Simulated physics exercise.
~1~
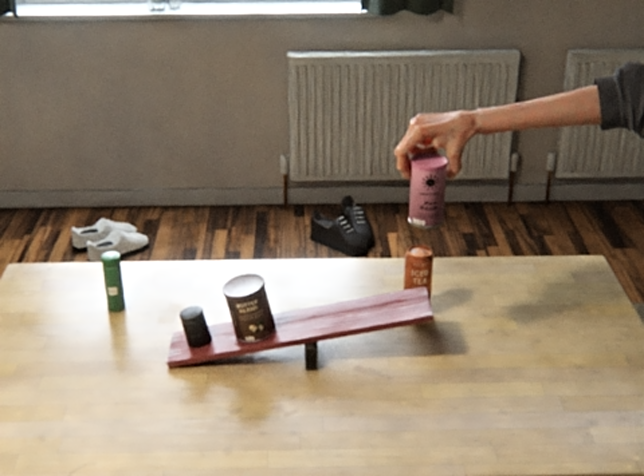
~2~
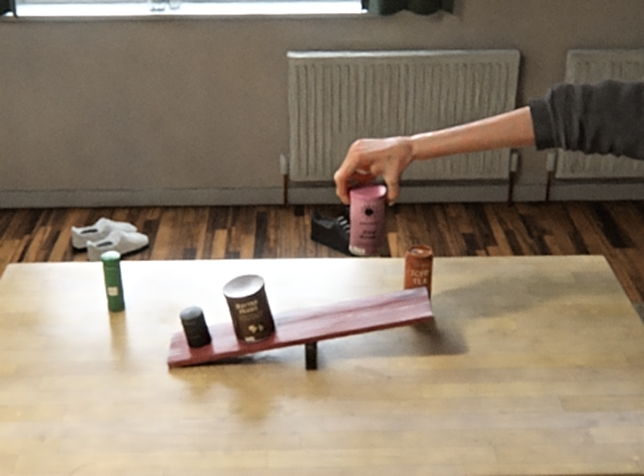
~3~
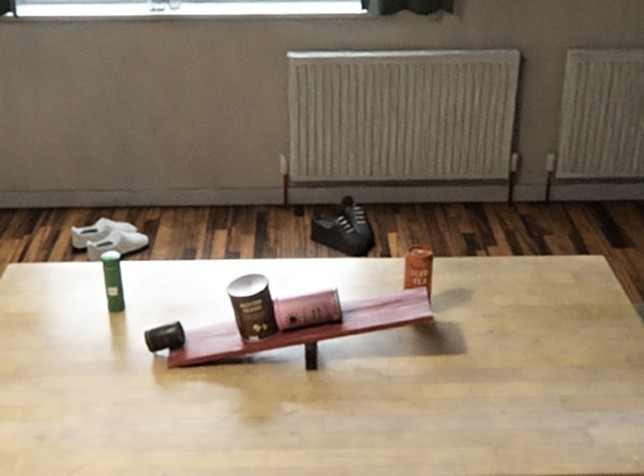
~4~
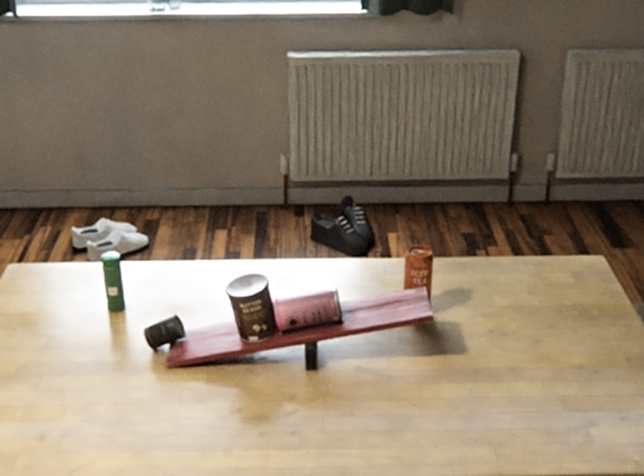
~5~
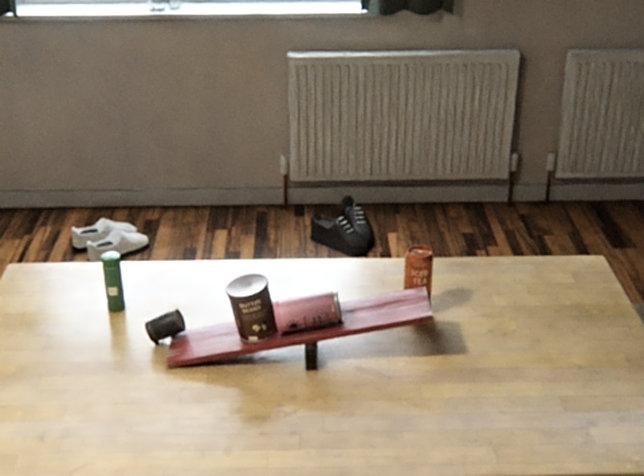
A hand lowered a pink tin over a tilted red plank holding a brown tin and a black shaker, then let go. The pink tin ended on its side against the brown one, the shaker toppled at the low left end, and the plank stayed tilted left.
